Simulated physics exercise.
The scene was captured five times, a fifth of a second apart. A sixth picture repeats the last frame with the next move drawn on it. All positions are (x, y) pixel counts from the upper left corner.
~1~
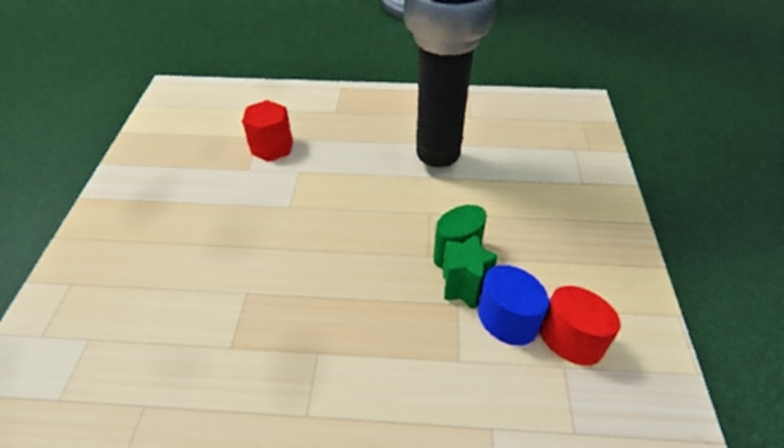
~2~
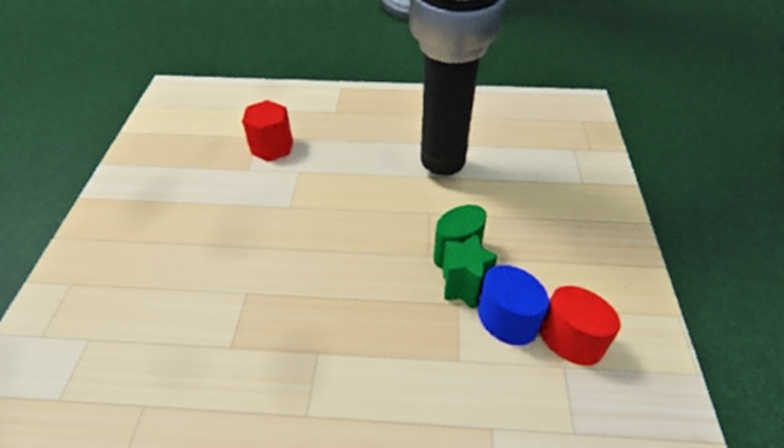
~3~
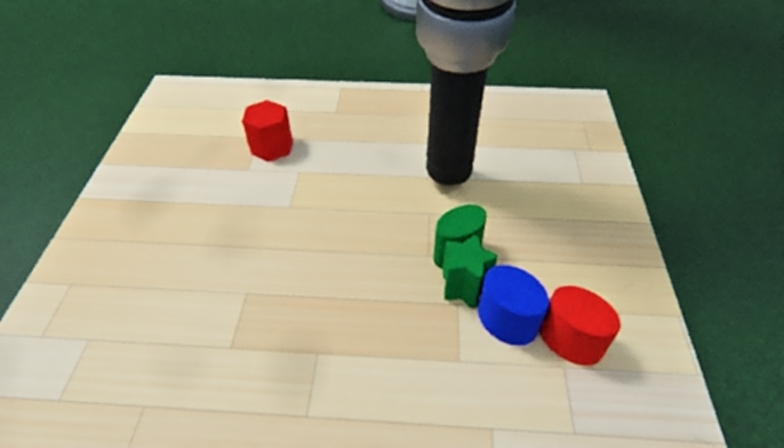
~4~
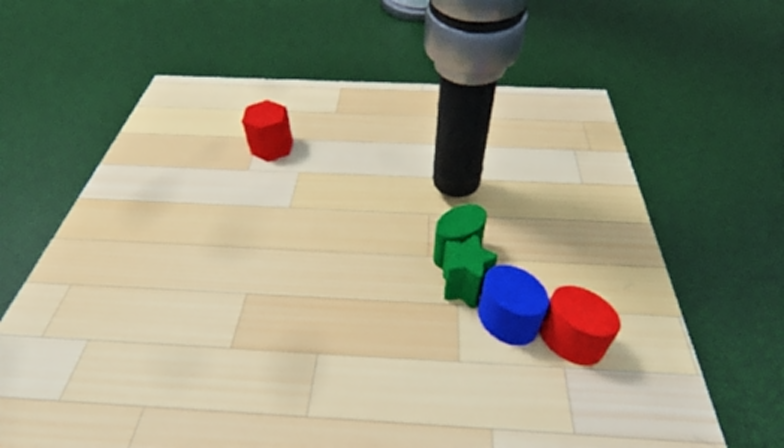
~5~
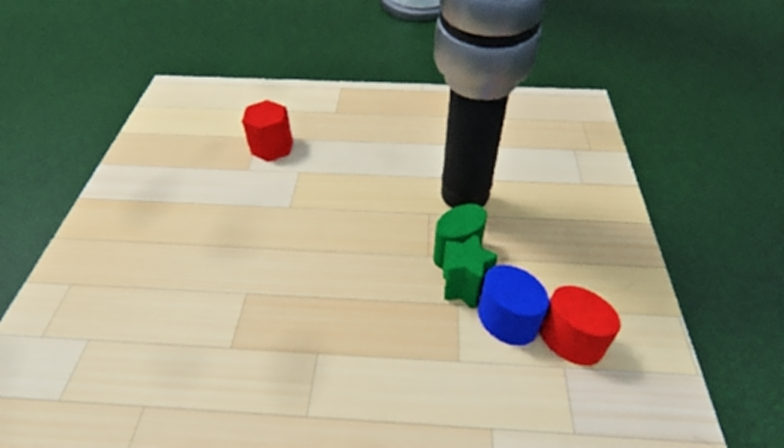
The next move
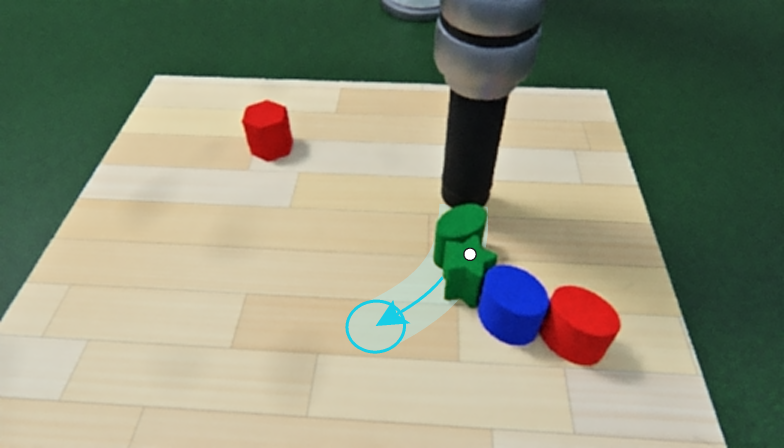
A black cylindrical peg on a grey robotic arm stands over a pale wooden board on a dark green surface, seen from above at an angle. A red hexagonal block sits at upper left, while a green oval, a green star, a blue block and a red block cluster at lower right. The peg glides steadily toward the viewer and slightly right, nearing the green oval, while the blocks and camera stay still.
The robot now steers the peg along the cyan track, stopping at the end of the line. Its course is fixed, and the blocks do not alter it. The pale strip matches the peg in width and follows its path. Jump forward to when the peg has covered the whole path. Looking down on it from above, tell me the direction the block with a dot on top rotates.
Rotation: Counter-clockwise.
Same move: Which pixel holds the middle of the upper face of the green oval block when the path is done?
The middle of the upper face of the green oval block will lie at about (347, 338) in the picture.
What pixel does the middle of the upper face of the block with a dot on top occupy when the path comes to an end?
The point I'd pick in the picture is (453, 314).
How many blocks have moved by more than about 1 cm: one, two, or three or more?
Once the path ends, two blocks will have shifted.
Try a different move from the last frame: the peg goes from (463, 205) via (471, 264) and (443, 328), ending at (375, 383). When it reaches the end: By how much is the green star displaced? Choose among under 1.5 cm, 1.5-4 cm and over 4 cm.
I'd go with over 4 cm for this block.
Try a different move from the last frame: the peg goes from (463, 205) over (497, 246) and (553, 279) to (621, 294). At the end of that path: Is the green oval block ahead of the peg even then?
Final answer: No.
The line goes from (463, 205) over (458, 249) and (429, 292) to (376, 326); the dot is on the green star.
The first path, step by step. One third of the way, peg (459, 241); green oval block (442, 250), turned 45° clockwise; green star (463, 289), turned 35° anticlockwise; blue oval block (518, 296).
Two thirds of the way, peg (428, 284); green oval block (400, 295), turned 60° clockwise; green star (453, 313), turned 115° anticlockwise; blue oval block (518, 296).
At the end, peg (375, 317); green oval block (347, 338), turned 35° clockwise; green star (453, 314), turned 115° anticlockwise; blue oval block (518, 296).
